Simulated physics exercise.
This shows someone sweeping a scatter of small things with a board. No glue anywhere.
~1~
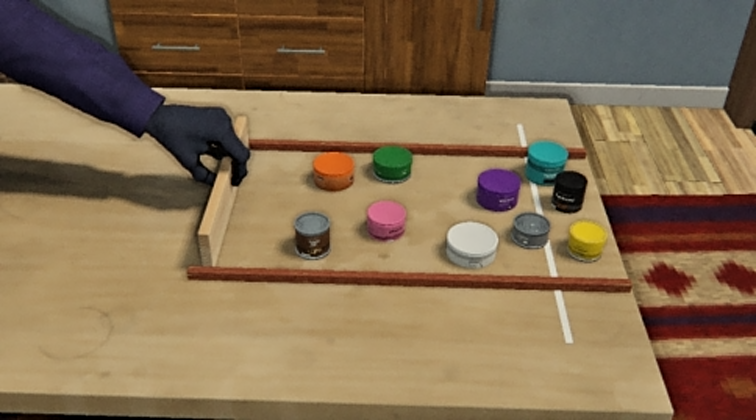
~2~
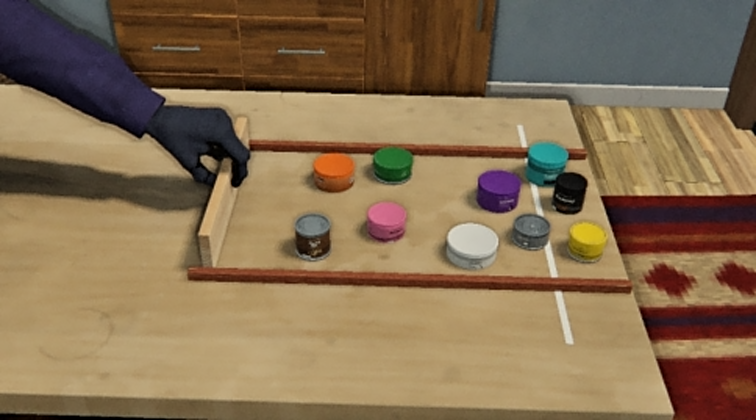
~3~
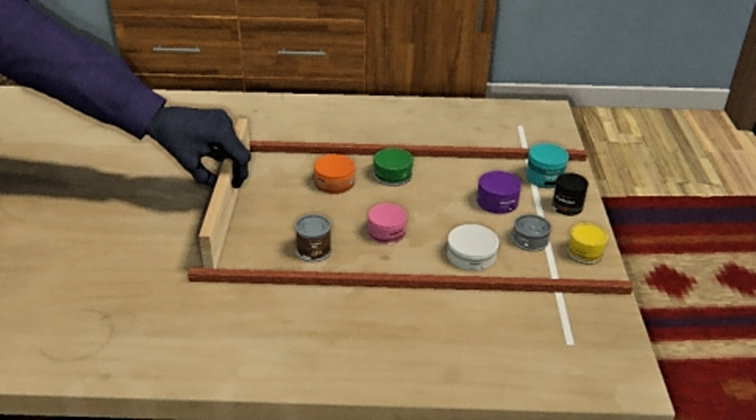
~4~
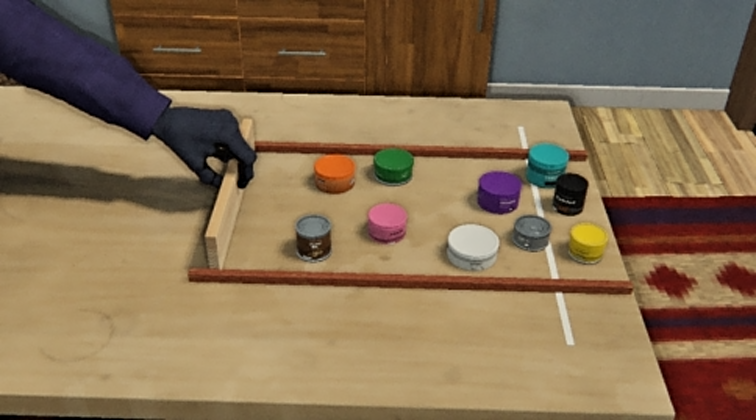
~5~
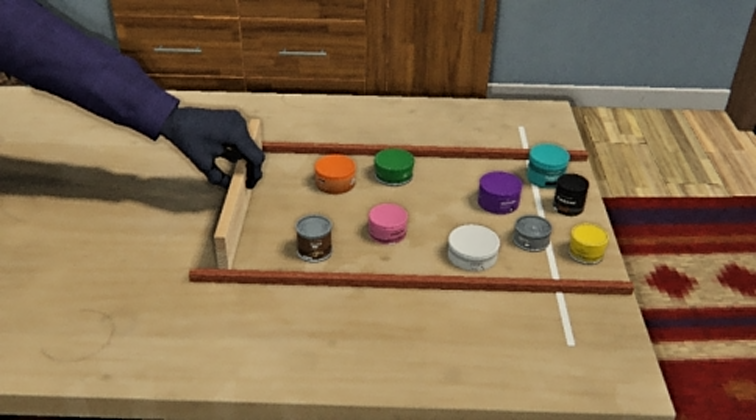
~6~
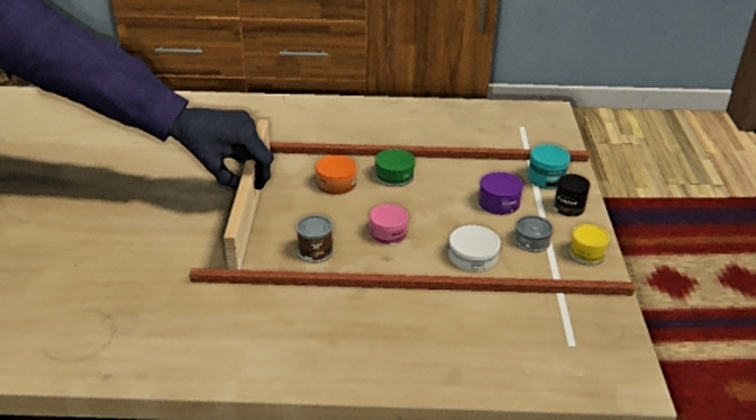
A gloved hand slid a wooden board a short way to the right between two reddish strips on a table, while the scattered colourful little tubs ahead of it stayed practically still, untouched by the board.
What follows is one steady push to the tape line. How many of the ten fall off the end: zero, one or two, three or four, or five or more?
Here the number that fall off is one or two.
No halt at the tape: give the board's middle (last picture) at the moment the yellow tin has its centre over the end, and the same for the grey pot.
About (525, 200), and (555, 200) for the other.
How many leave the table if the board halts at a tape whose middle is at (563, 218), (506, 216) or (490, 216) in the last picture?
The counts: 5, 0 and 0.
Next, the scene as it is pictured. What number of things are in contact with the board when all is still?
It touches 4.
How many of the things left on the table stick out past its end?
The number is 4.
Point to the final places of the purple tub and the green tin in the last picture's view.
First (578, 208), then (552, 164).
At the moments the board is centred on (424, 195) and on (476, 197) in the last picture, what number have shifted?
The counts are 5 and 7.
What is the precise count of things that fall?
It comes to 1.
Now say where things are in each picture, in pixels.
In the first frame, yellow tin (586, 241); black tub (569, 192); turquoise tub (546, 164); board (227, 187); tape (540, 214).
In the second frame, black tub (569, 194); purple tub (498, 192).
In the third frame, turquoise tub (547, 166); brown pot (314, 238).
In the fourth frame, yellow tin (587, 244); green tin (394, 167).
In the fifth frame, black tub (571, 195); board (241, 190).
In the sixth frame, yellow tin (589, 245); black tub (572, 195); turquoise tub (548, 167); board (249, 190); tape (542, 217).
A little later, none off yet; yellow tin at rest near (589, 245); black tub at rest near (572, 195); turquoise tub at rest near (548, 167).
Next, none off yet; yellow tin moving near (593, 244); black tub at rest near (574, 196); turquoise tub at rest near (548, 167).
When it is over, the number that fall off is one or two; down, yellow tin.
